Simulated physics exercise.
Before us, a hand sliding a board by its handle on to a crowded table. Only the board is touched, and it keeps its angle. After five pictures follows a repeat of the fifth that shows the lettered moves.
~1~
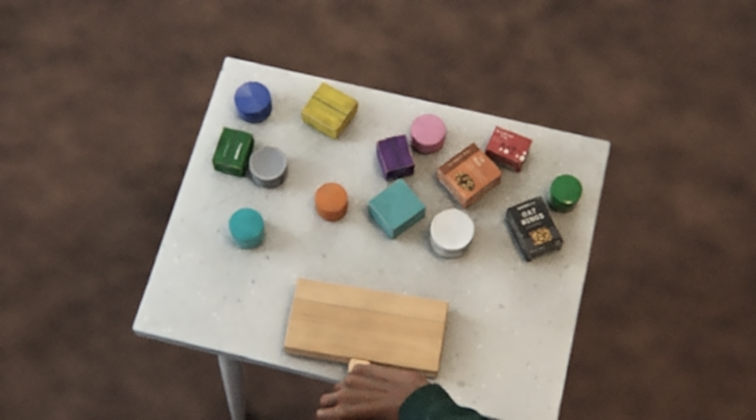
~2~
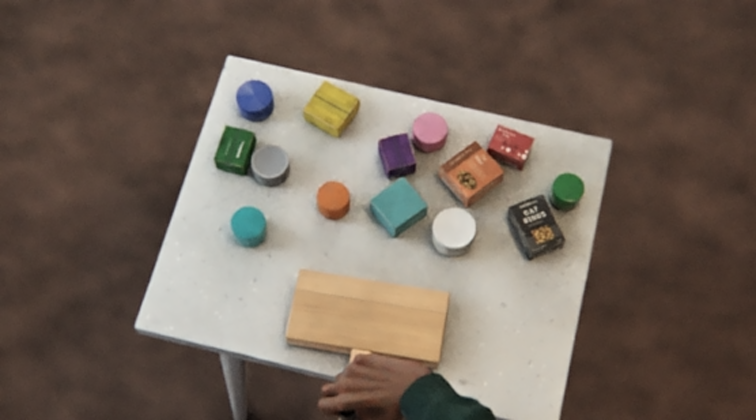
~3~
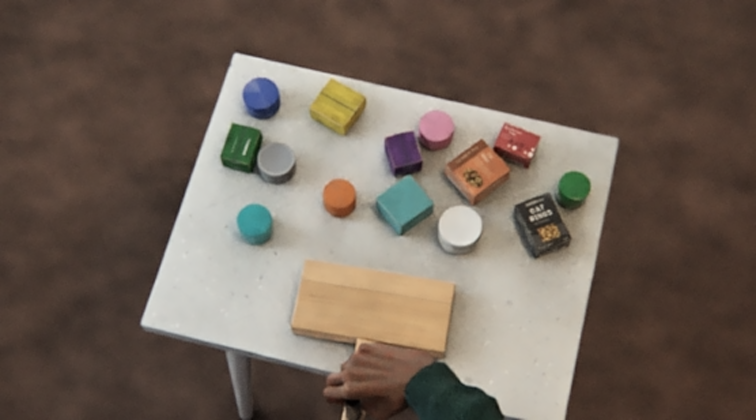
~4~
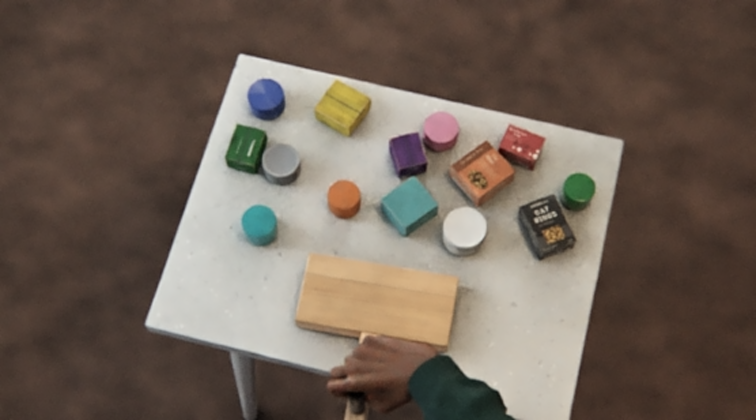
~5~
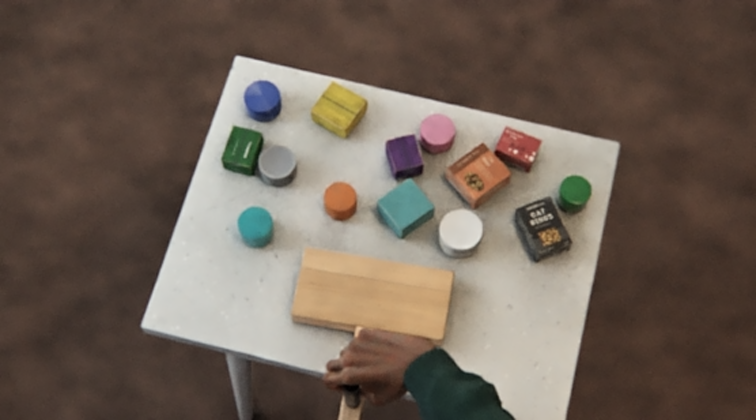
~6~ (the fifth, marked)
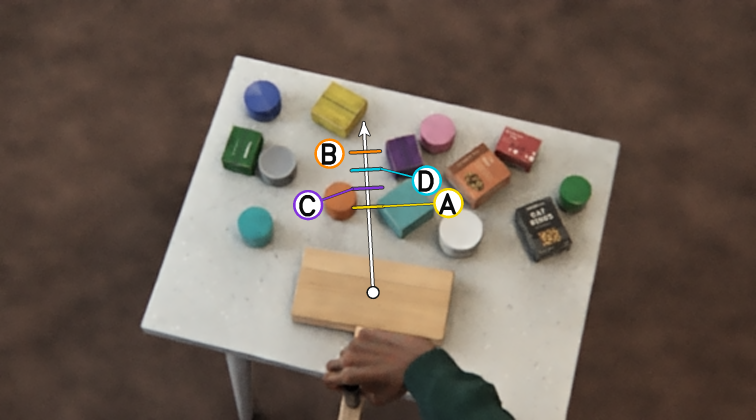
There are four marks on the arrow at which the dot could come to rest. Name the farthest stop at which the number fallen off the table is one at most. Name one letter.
At D, and not beyond.
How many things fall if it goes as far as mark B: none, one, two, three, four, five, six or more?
Two.
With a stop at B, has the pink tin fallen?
Yes.
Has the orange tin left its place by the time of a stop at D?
Yes.
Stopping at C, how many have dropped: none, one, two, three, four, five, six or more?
The count is none.
On the marked copy, A at (368, 207); B at (365, 152); C at (367, 188); D at (366, 170); the arrow from (373, 293) to (364, 123); the white dot at (373, 293).
With D. Early on, board (371, 250); orange packet (480, 173); turquoise block (409, 195).
Further on, board (368, 206); purple box (406, 126); orange packet (483, 172).
At the end, board (366, 174); pink tin (441, 103); purple box (406, 97); none fallen.
As for the rest, A is within the limit but short; B drops two; C is within the limit but short.
